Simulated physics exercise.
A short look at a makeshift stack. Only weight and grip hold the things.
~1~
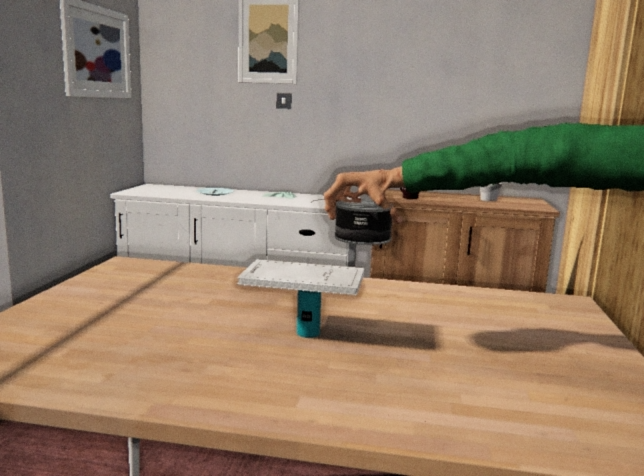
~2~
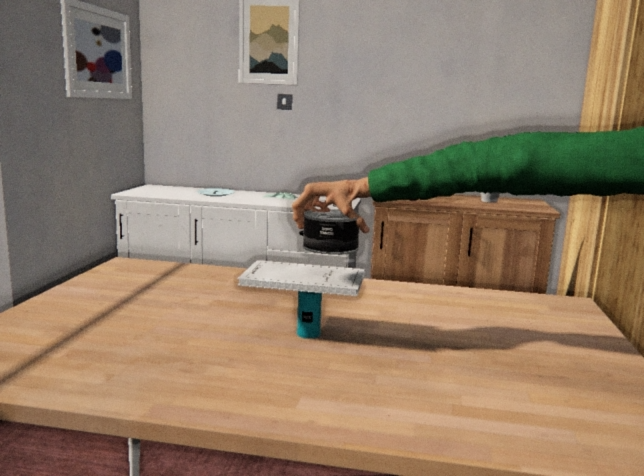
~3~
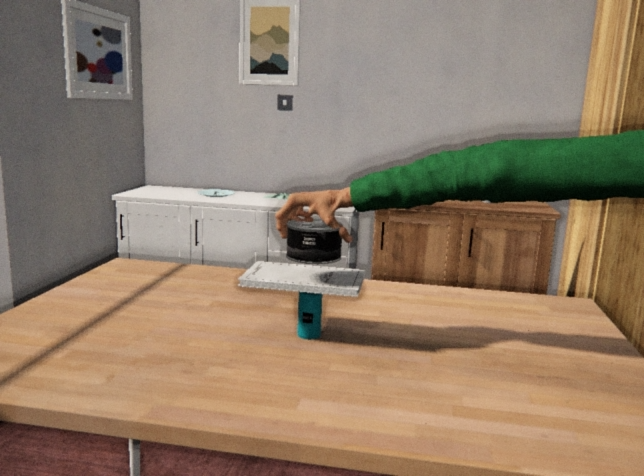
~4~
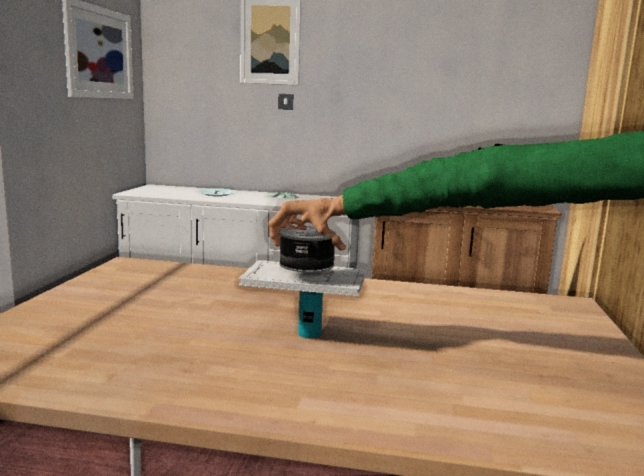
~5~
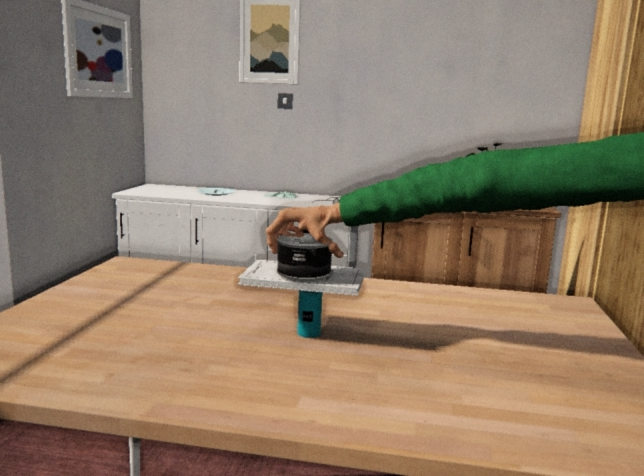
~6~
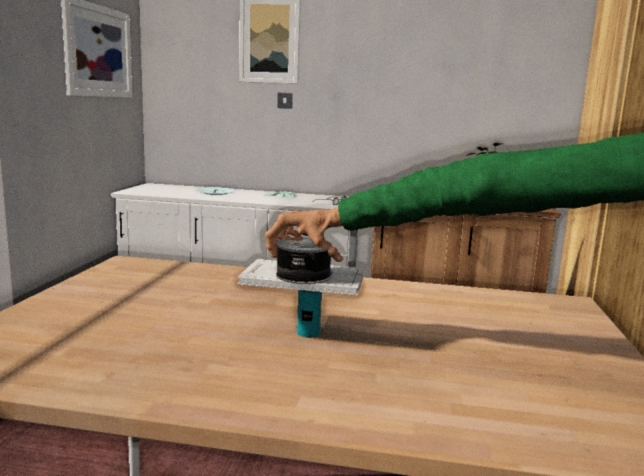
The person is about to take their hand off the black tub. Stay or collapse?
It holds.
Then, 0.40 s later than the last frame, all is still.
Then, 1.00 s later than the last frame, black tub resting near (304, 260).
When it is over, all 3 as before. End places, in pixels of the last picture, black tub near (304, 260). The stack stays up.
